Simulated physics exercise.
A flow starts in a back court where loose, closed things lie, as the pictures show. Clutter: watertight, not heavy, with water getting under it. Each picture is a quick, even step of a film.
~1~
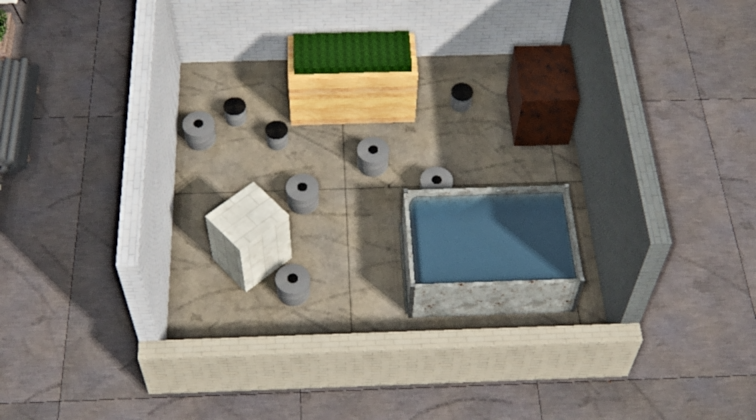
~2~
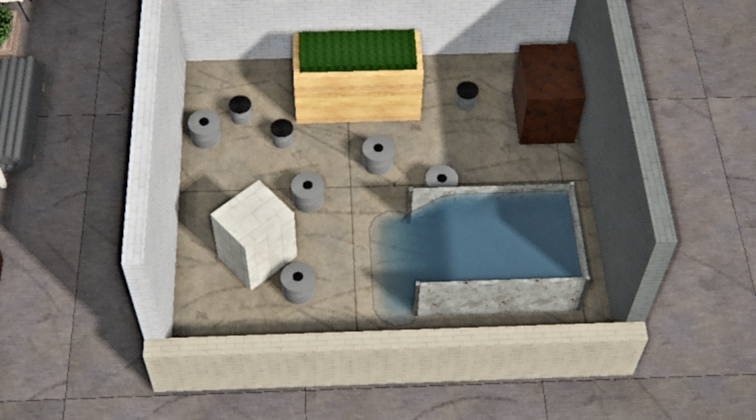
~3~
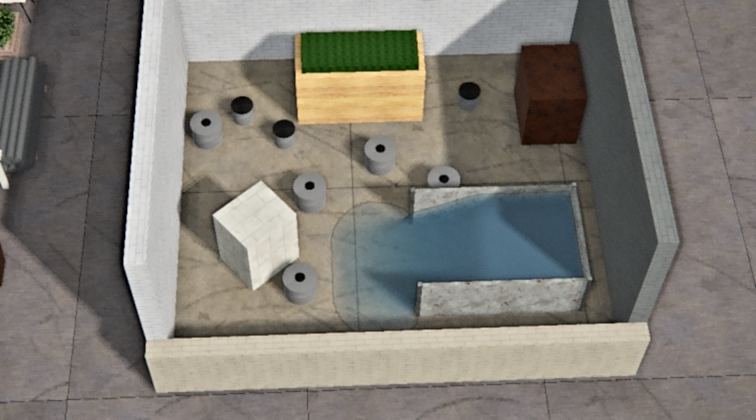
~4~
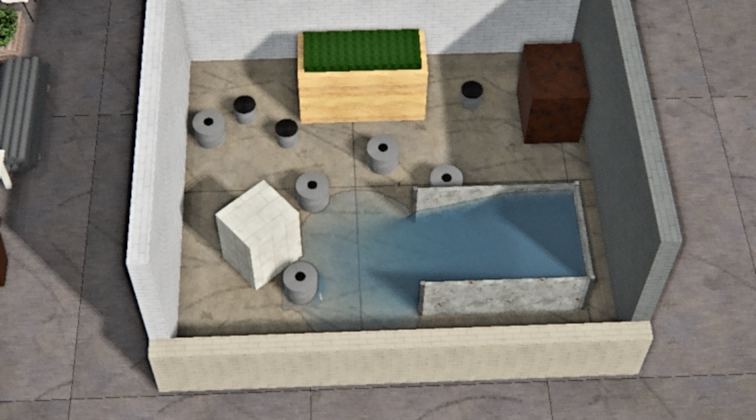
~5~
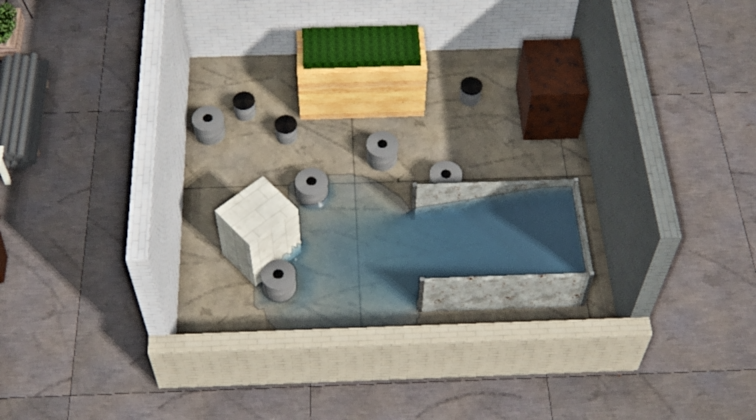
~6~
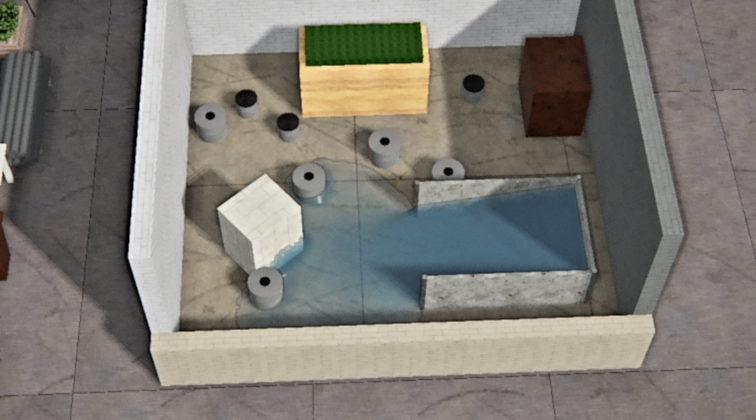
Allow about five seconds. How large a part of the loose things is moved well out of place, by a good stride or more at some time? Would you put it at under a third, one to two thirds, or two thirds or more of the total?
The part that gets shoved well aside lies in the middle band.
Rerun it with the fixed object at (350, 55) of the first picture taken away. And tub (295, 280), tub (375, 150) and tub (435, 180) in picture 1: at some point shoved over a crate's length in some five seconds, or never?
So: Did travel that far, then did not travel far, then did not travel far.
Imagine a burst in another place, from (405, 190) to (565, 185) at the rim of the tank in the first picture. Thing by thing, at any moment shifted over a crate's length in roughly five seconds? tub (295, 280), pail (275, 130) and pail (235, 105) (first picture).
Well, in order they come out as below the mark, over the mark and over the mark.
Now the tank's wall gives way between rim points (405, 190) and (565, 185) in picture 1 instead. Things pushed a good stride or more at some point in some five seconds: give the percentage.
Roughly 90 %.
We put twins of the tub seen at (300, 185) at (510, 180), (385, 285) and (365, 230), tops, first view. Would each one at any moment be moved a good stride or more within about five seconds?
Listed in sequence, the answers are remains nearby, displaced a stride and displaced a stride.
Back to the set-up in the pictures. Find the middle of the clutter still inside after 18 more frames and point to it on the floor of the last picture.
That works out to about (333, 108) on the floor.
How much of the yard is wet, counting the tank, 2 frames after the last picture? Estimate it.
I'd put it at around 40 in a hundred.
A moment on, 2 of 8 are well off their spots; 1 afloat.
Next, 5 of 8 are well off their spots; 2 afloat.
Later, 5 of 8 are well off their spots; 5 afloat.
In the end, 5 of 8 are well off their spots, and 5 have been at some point; 5 afloat.
